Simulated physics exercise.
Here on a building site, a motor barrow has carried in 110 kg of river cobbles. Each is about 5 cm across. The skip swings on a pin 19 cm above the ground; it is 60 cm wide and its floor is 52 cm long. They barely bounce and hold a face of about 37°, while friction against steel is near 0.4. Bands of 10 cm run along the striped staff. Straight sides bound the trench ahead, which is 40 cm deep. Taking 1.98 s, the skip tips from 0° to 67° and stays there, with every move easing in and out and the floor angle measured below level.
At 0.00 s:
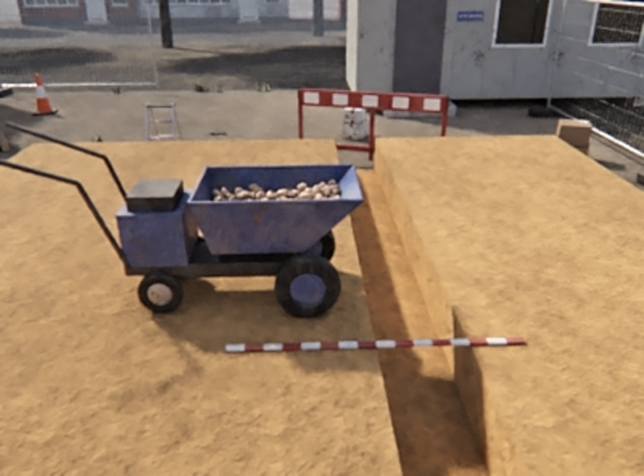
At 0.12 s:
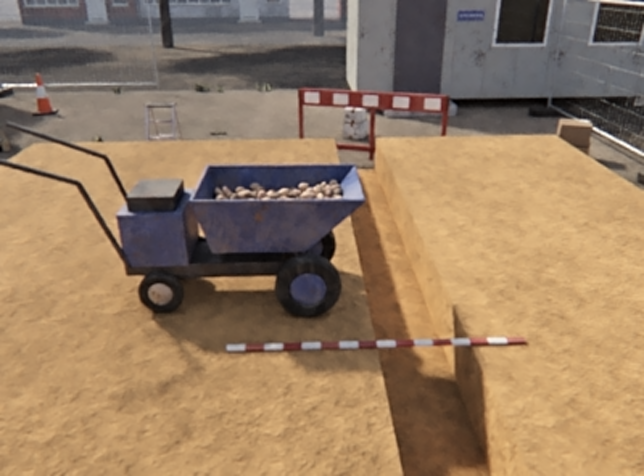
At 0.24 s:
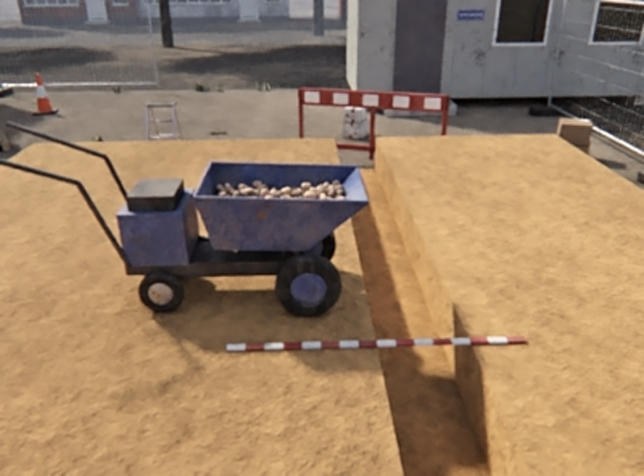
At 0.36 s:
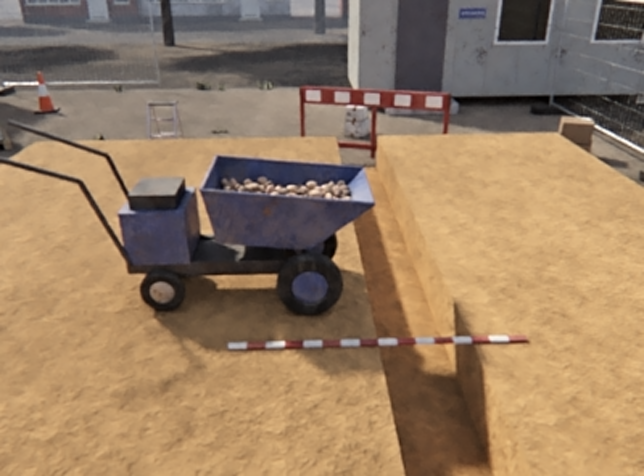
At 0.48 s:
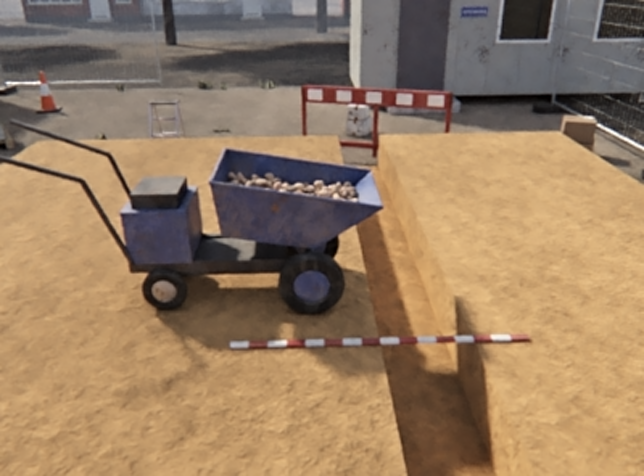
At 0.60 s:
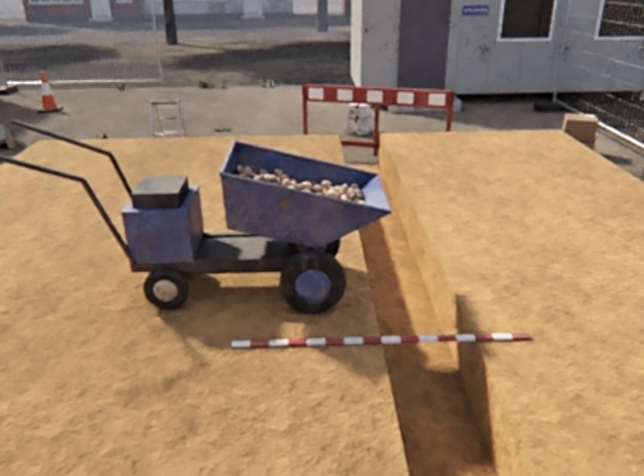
A blue motor barrow's skip, loaded with cobbles, tilts gradually down to the right beside a trench.
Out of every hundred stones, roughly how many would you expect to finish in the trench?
Close to 96 in every hundred.
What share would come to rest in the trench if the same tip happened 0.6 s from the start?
About 75 percent, I'd say.
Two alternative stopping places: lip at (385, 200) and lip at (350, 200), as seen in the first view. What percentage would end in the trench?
That gives roughly 65 per cent and roughly 100 per cent.
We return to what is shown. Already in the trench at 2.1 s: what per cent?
I'd say near 40 per cent at that time.
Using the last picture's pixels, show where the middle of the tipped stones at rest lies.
(422, 329).
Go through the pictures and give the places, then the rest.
In the first frame, the skip is at 0°, its lip at (363, 201); the top of the load is at (304, 191).
In the second frame, the skip is at 1°, its lip at (365, 201); the top of the load is at (294, 191); the stones move at 0.1 m/s on average.
In the third frame, the skip is at 3°, its lip at (369, 202); the top of the load is at (286, 191); the stones move at 0.2 m/s on average.
In the fourth frame, lip at (375, 204), floor tilted 6°, highest stones at (258, 189); the stones move at 0.2 m/s on average.
In the fifth frame, lip at (383, 208), floor tilted 10°, highest stones at (252, 183); the stones move at 0.3 m/s on average.
In the sixth frame, the skip is at 15°, its lip at (391, 212); the top of the load is at (252, 176); the stones move at 0.3 m/s on average.
After 1.5 s the floor is at 56°; 100 % in the skip; the foremost stones are at (406, 250).
After 2.1 s the floor is at 67°; 57 % in the skip, 42 % in the trench, 1 % past the trench; the foremost stones are at (458, 281).
After 2.4 s the floor is at 67°; 25 % in the skip, 71 % in the trench, 4 % past the trench; the foremost stones are at (496, 280).
After 4.4 s the floor is at 67°; 0 % in the skip, 96 % in the trench, 4 % past the trench; the foremost stones are at (509, 282).
